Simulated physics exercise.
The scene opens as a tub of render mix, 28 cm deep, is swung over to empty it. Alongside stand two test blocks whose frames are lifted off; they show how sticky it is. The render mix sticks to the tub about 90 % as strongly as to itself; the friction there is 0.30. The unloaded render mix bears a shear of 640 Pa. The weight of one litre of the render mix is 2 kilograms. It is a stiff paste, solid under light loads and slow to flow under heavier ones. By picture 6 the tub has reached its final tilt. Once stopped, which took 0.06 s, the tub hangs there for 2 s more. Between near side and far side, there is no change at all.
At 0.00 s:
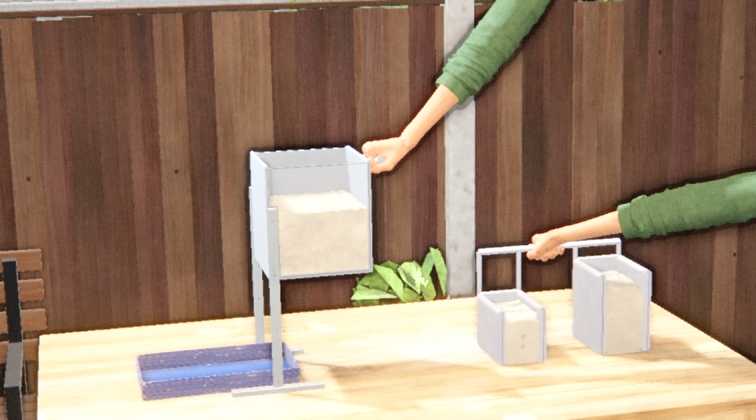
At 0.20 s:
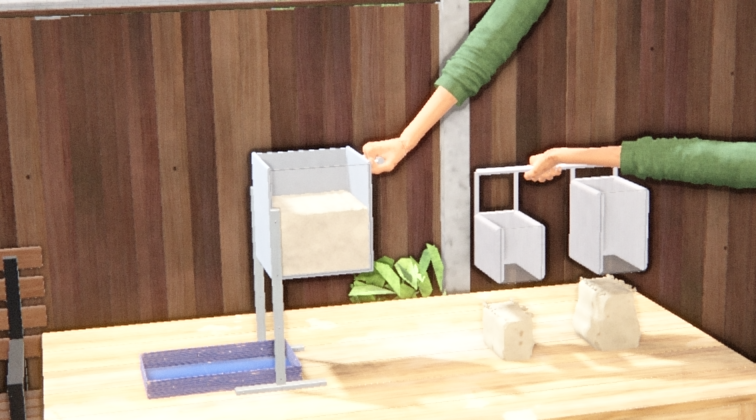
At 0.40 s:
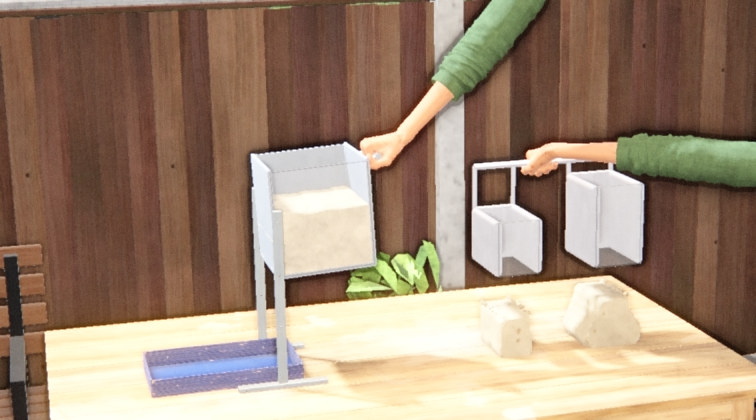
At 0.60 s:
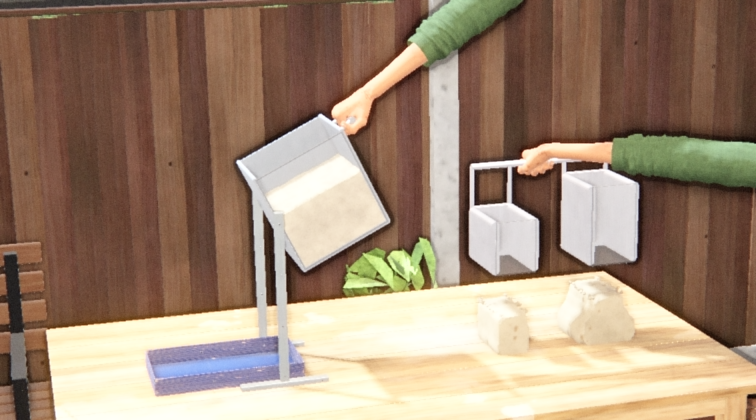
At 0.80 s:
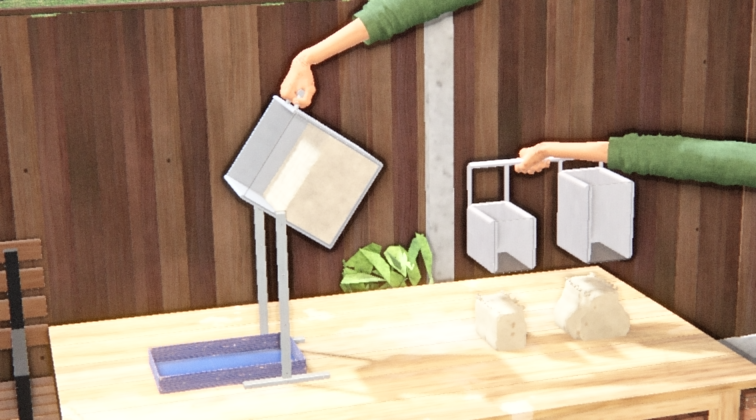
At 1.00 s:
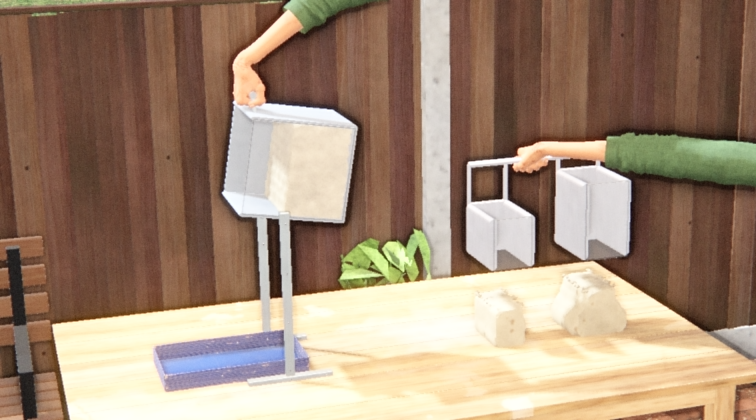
A clear, open-topped tub of pale, cream-coloured mix stands on thin grey legs above a blue tray, on a light wooden table seen from slightly above, before a brown plank fence. At right, a green-sleeved arm lifts two clear box moulds off two pale blocks, the larger slumping a little. Another green-sleeved arm then swings the tub over leftward onto its side, the mix staying inside, while the view drifts slightly.
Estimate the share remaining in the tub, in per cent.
I would say roughly 100 per cent remains in the tub.
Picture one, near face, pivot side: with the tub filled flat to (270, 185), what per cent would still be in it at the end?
About 80 per cent.
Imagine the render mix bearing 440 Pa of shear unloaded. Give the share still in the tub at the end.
The share would be near 90 %.
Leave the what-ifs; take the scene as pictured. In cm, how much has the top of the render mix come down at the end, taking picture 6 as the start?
The top ends up some 6 cm below its level in the last picture.
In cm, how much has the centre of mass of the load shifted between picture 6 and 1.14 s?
Something like 2 cm, I'd say.
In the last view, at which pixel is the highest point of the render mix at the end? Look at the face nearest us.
Roughly at pixel (324, 147).
After 1.14 s, the tub is at 80 degrees and holds 100 %.
After 1.31 s, the tub is at 80 degrees and holds 100 %.
After 1.48 s, the tub is at 80 degrees and holds 100 %.
After 1.65 s, the tub is at 80 degrees and holds 100 %.
After 3.00 s, at the end, the tub is at 80 degrees and holds 100 %.
